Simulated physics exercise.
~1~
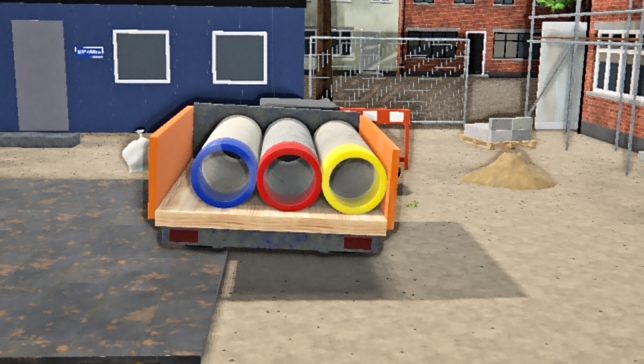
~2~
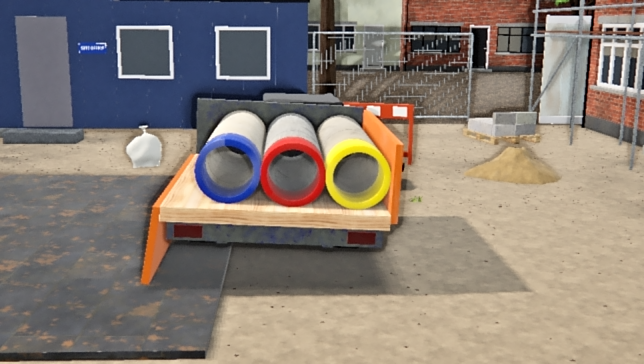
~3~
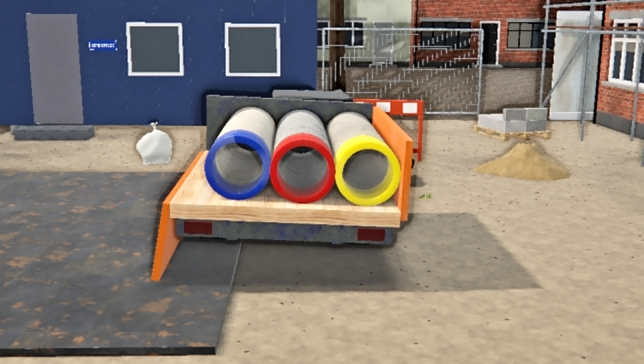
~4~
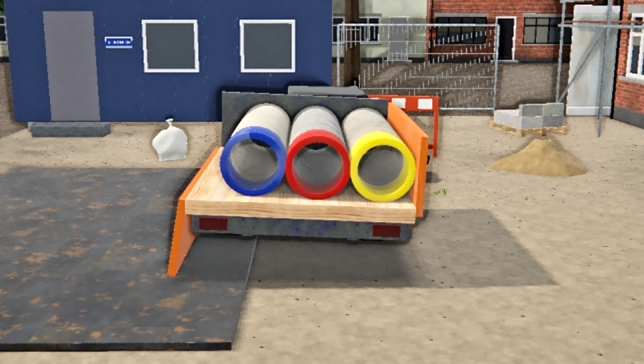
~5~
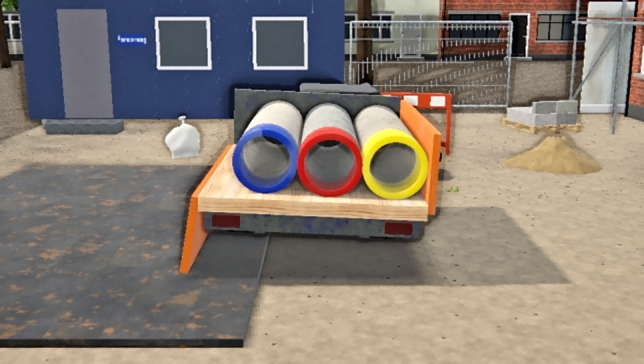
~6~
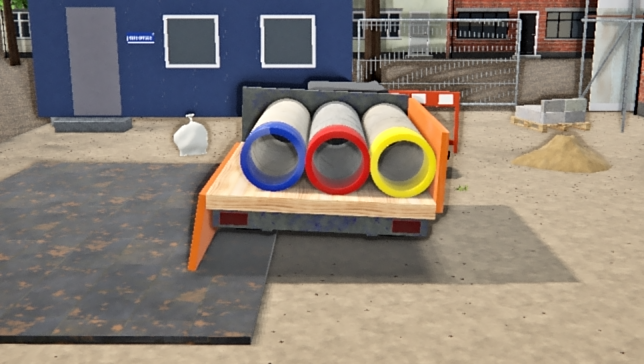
Three thick concrete pipes with blue, red and yellow ends, in that order from left to right, lie side by side on a low trailer with a wooden deck, seen from behind and slightly above. The trailer stands on a sandy building site, with a dark rusty plate at left, a blue cabin behind, and fencing, brick houses and a sand heap further back. At first, orange boards stand upright on both sides. The left board then drops and hangs below the deck edge, while the right one stays up. As the view pans slightly left, all three pipes remain resting together on the deck.
